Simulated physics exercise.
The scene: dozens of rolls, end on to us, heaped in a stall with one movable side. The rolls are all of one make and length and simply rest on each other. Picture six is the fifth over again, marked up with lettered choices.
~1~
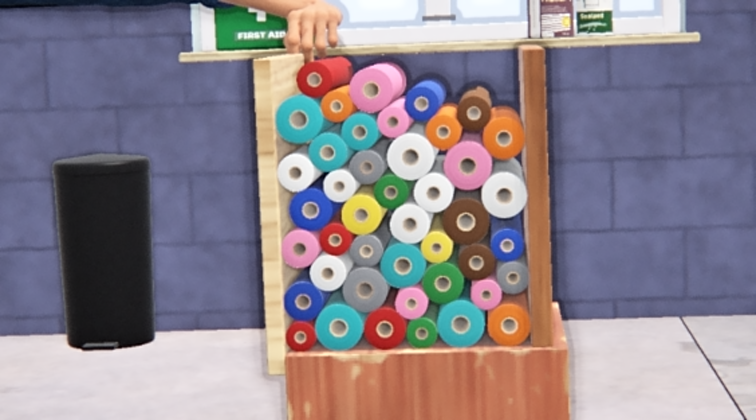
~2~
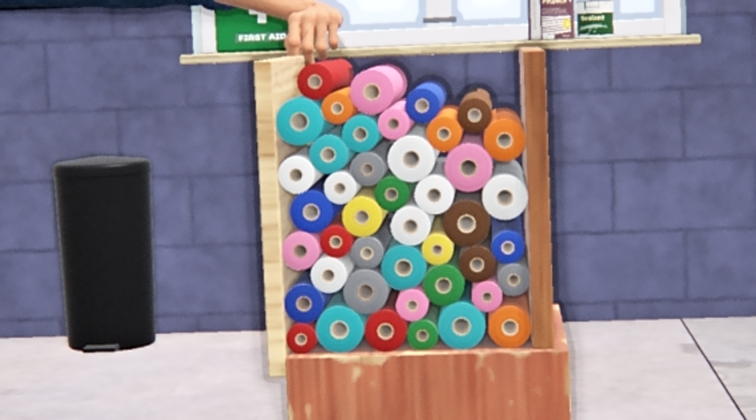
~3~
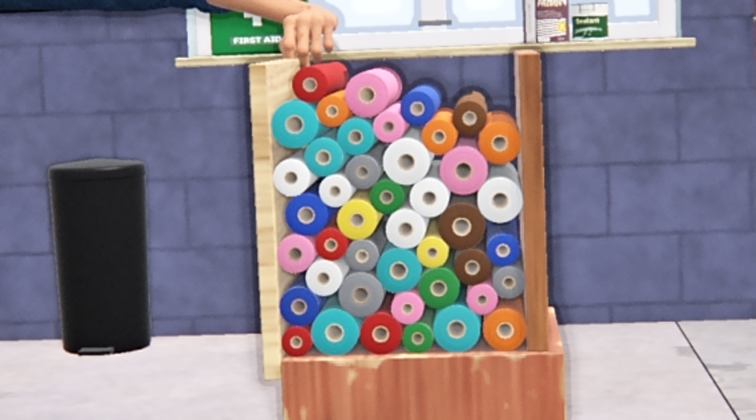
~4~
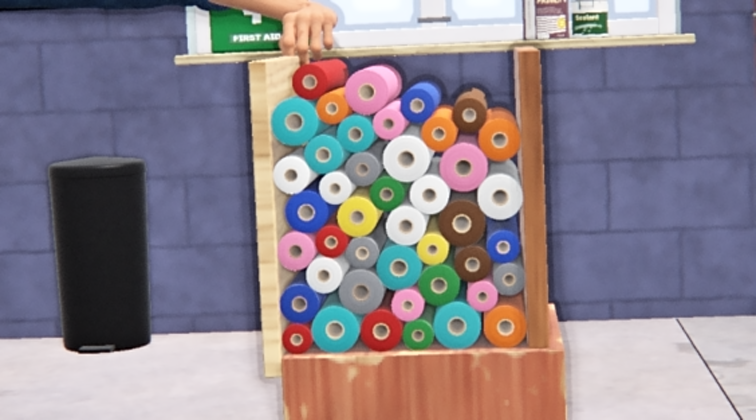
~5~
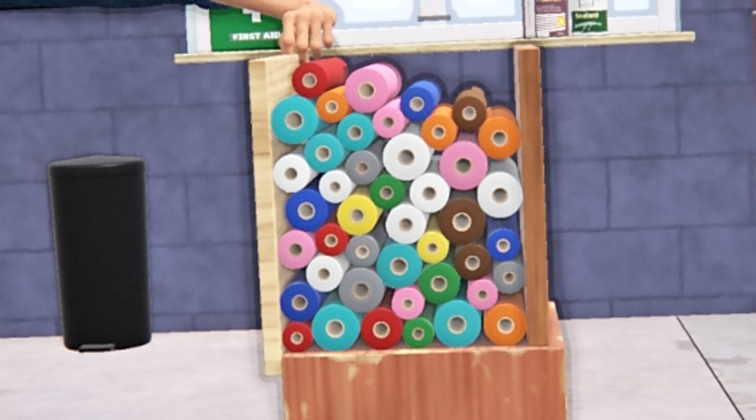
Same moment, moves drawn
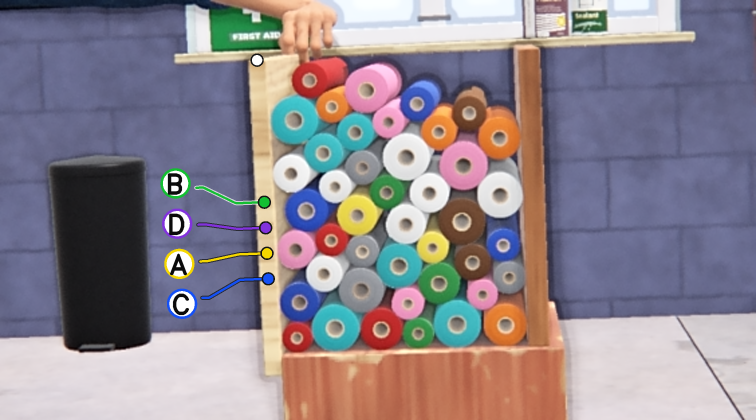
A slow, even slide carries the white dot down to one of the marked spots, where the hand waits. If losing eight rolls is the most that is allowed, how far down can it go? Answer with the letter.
The lowest mark that will do is D.
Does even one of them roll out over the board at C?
Yes, at C.
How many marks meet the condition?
Two of them.
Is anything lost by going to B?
At B: Yes.
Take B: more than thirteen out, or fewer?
At B, fewer than thirteen.
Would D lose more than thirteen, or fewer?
At D, fewer than thirteen.
On the marked copy, A at (267, 253); B at (265, 202); C at (269, 279); D at (266, 227); the white dot at (257, 60).
Following D. Soon after the start, top of the board (271, 133).
Later, top of the board (275, 215).
In the end, top of the board (275, 226), six out over the board.
As for the rest, A more than eight out over the board; B three out over the board; C more than eight out over the board.
